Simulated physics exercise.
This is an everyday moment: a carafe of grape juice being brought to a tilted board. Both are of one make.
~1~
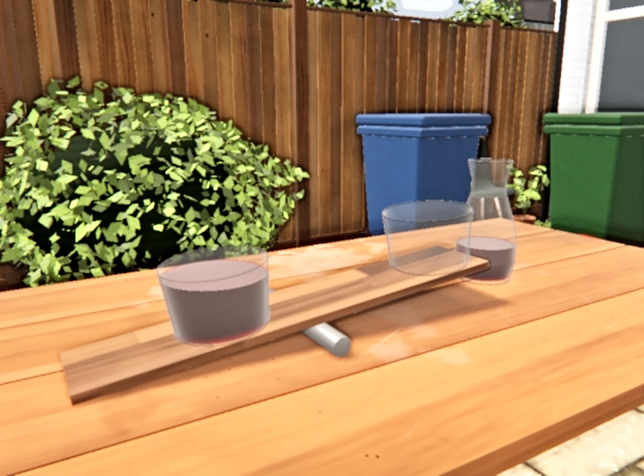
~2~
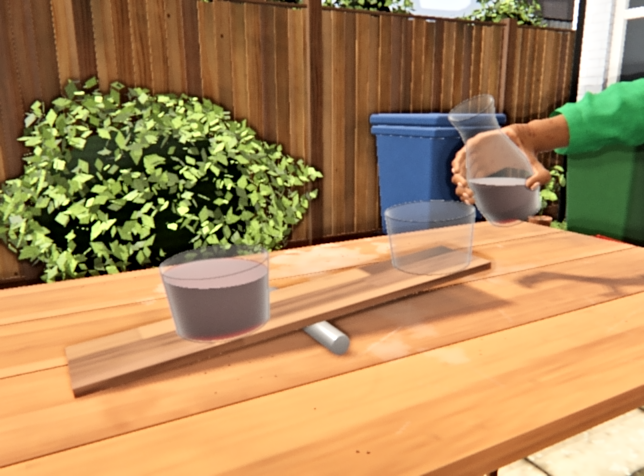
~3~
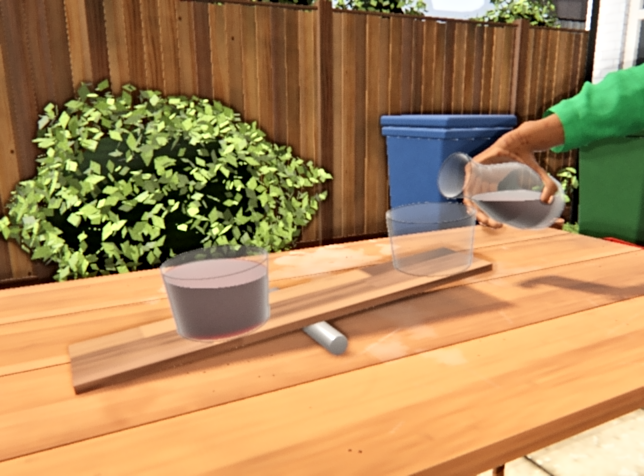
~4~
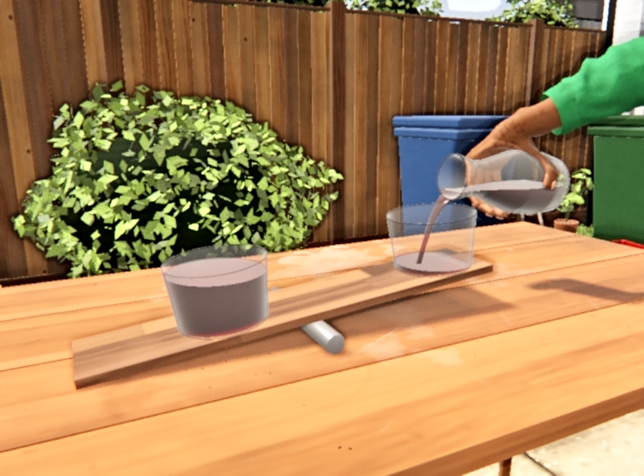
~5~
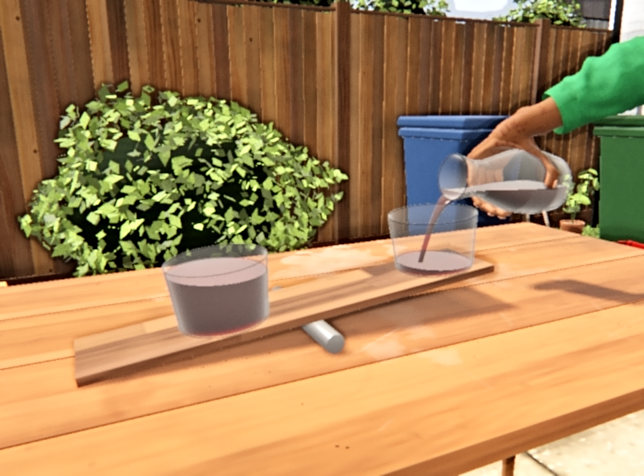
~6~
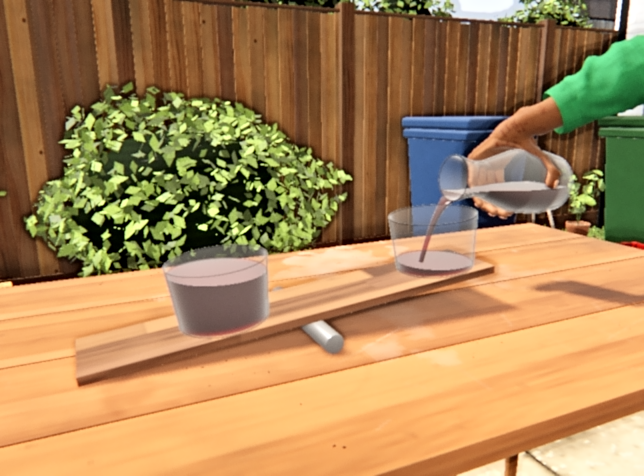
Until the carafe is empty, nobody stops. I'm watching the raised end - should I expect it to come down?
Yes, expect it to come down.
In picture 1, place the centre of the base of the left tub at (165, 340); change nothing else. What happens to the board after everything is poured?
Here it stays where it is.
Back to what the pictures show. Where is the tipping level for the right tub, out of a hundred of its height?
About 30 per cent.
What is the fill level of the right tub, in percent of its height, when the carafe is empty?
Looks like roughly 45 percent to me.
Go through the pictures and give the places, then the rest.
In the first frame, nothing is moving yet; carafe (487, 218) about a quarter full; right tub (428, 236) empty, raised; left tub (217, 292) about three quarters full, on the low side.
In the second frame, the carafe is picked up; pipe (337, 342); right tub (430, 235) empty.
In the third frame, the carafe leans over the right tub; carafe (499, 190) tipped 75° with all of its load; right tub (431, 237) empty.
In the fourth frame, the grape juice is flowing; pipe (332, 341); right tub nearly empty, surface at (433, 261); left tub about three quarters full, surface at (216, 272).
In the fifth frame, the grape juice is flowing; carafe (502, 180) tipped 85° with nearly all of its load; right tub (433, 238) nearly empty.
In the sixth frame, the grape juice is flowing; pipe (331, 341); right tub nearly empty, surface at (434, 260); left tub about three quarters full, surface at (217, 272).
Next, the right tub is about a quarter full; the board leans as before.
After that, the right tub is about a third full; the board has swung over, and that end is down.
Finally, the right tub is about half full; the board has swung over, and that end is down.
